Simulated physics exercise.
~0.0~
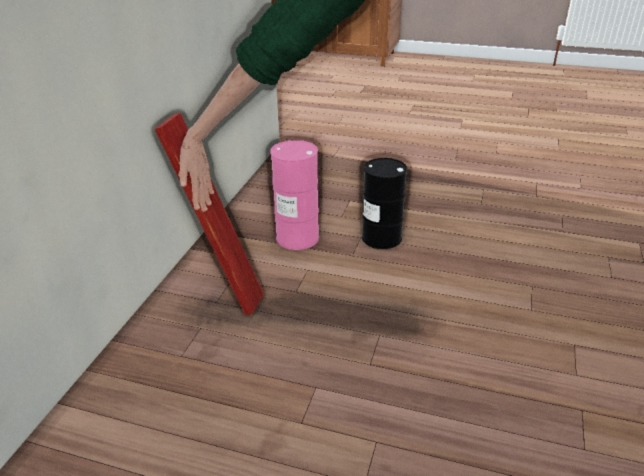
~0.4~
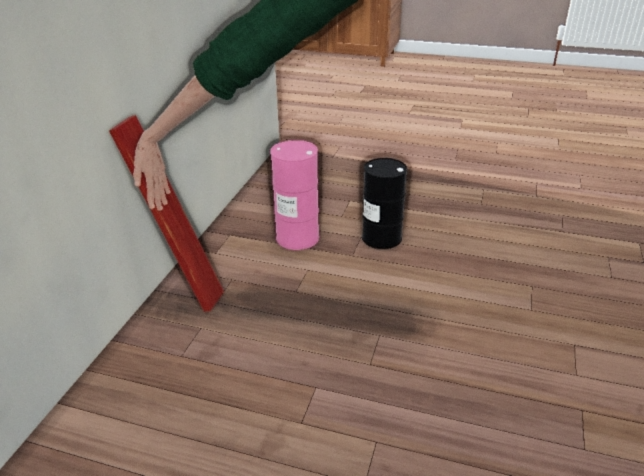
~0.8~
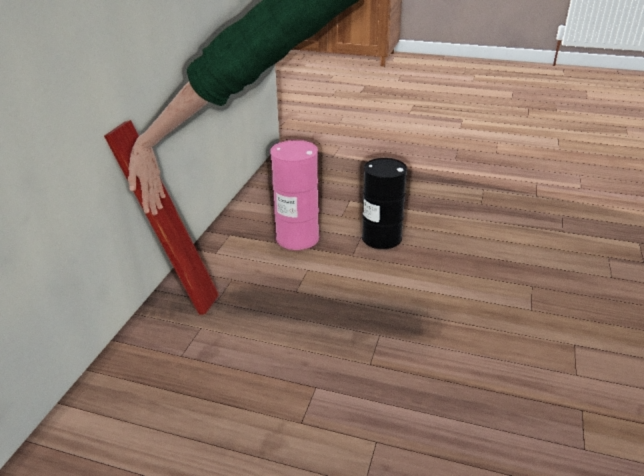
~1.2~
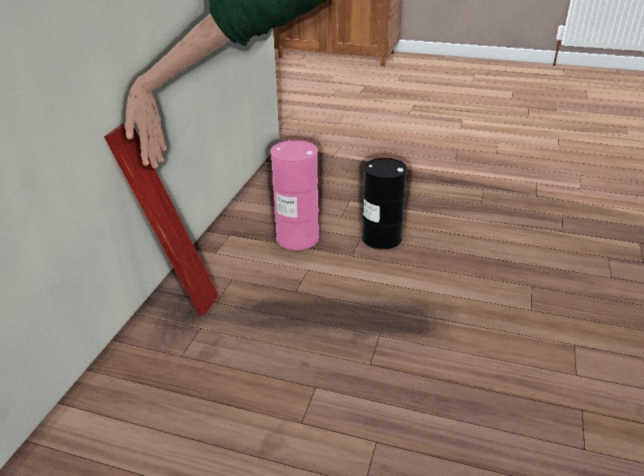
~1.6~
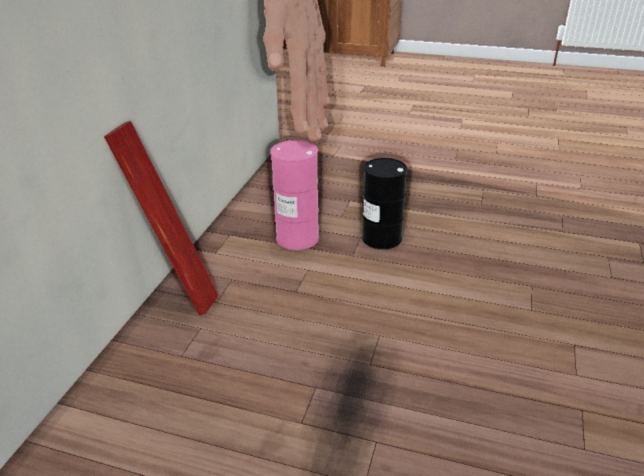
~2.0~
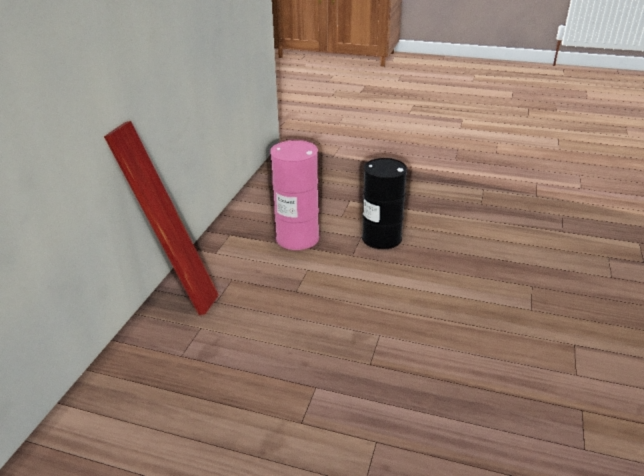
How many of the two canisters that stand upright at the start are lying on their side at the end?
None of them are lying down at the end. The pink canister and the black canister both still stand upright.
A red plank, held at a slant by a hand in a green sleeve, moves left across the wooden floor toward a bare wall. Behind it, a pink canister and a black canister stand upright side by side. The hand shifts the plank a little farther left until it leans against the wall, then lets go and draws back. The arm swings away to the right and leaves the view. The plank stays leaning where it was set, and both canisters remain standing in their places.
